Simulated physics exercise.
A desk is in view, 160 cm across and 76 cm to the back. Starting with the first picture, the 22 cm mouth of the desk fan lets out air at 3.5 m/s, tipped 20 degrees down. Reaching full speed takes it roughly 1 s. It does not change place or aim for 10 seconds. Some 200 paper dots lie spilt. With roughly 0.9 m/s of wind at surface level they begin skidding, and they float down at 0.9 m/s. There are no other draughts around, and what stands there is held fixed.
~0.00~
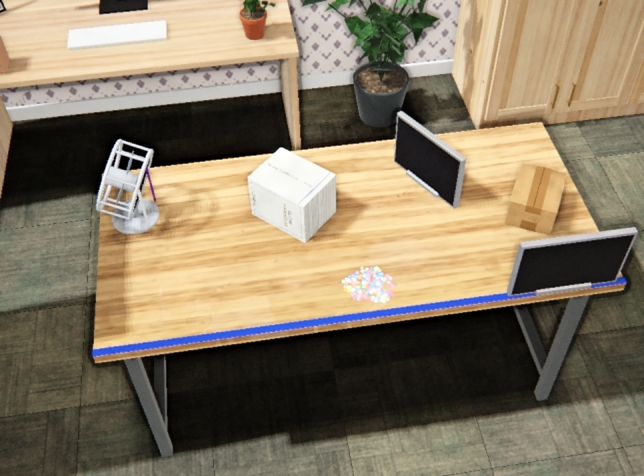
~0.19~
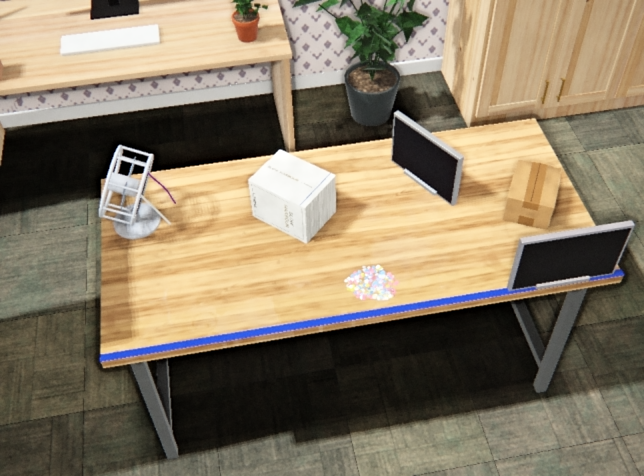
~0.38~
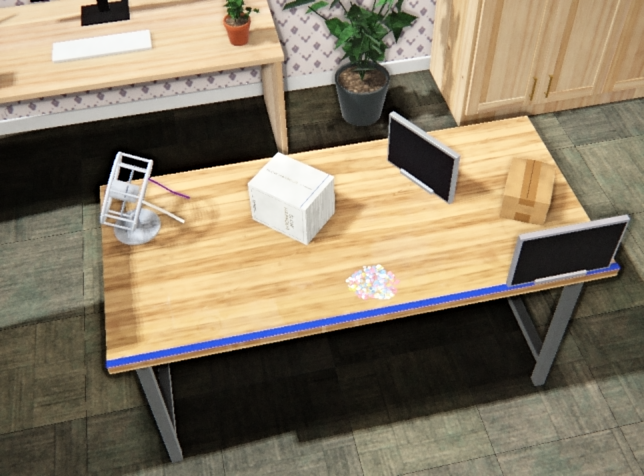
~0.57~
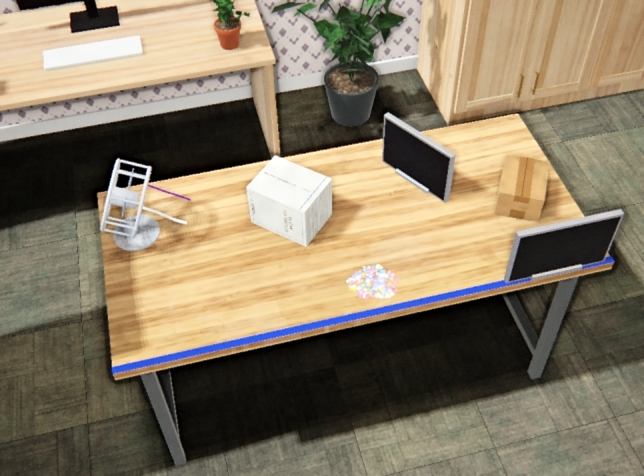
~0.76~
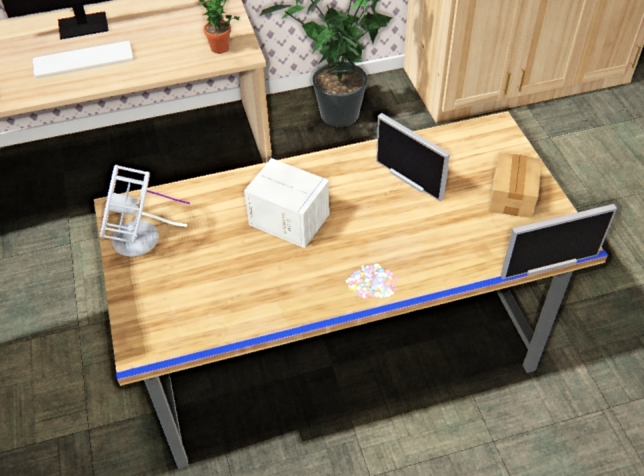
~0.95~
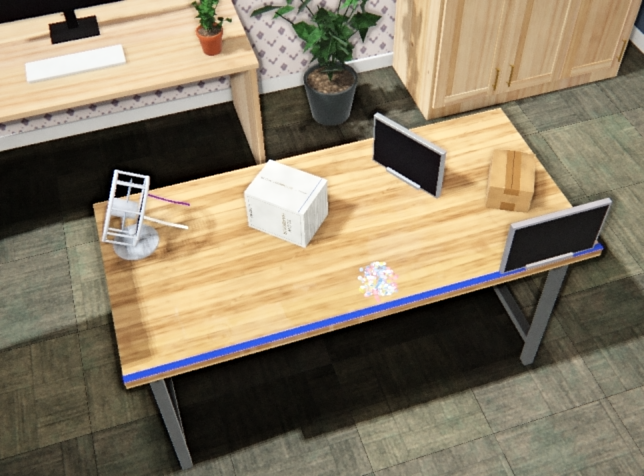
Wooden desk with dark screens as the view slowly shifts, ribbons lifting rightward from a fan, then some paper dots stirring slightly.
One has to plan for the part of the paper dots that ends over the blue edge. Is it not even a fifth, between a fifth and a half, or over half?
The portion ending up over the blue edge is greater than half.
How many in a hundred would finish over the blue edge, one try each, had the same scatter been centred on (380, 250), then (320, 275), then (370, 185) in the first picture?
It goes 100 %, then 100 %, then 25 %.
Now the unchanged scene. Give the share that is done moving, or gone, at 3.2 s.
About 80 %.
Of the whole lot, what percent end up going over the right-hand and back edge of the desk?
I'd say near 3 percent right-hand and close to 0 percent back.
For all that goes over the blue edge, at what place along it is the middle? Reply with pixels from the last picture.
(445, 293).
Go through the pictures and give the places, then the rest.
In the first picture, the middle of the paper dots is near (372, 287), none has stirred yet and the mouth of the desk fan is at (125, 180).
In the second picture, the middle of the paper dots is near (374, 285), none has stirred yet and the blue edge is centred on (372, 317).
In the third picture, the middle of the paper dots is near (375, 284), none has stirred yet, the top of a book is at (291, 180) and the top of a laptop is at (424, 134).
In the fourth picture, the middle of the paper dots is near (376, 284) and none has stirred yet.
In the fifth picture, the middle of the paper dots is near (375, 283) and none has stirred yet.
In the sixth picture, the middle of the paper dots is near (379, 283), the farthest in sight from the desk fan is at (396, 290) and about 25 % have left their places.
After 2.0 s the count stands so, 74 % are over the blue edge; the middle of those still in play is near (441, 262).
After 3.2 s the count stands so, 92 % are over the blue edge.
After 5.5 s the count stands so, 97 % are over the blue edge.
After 10.0 s, at the end, 97 % are over the blue edge.
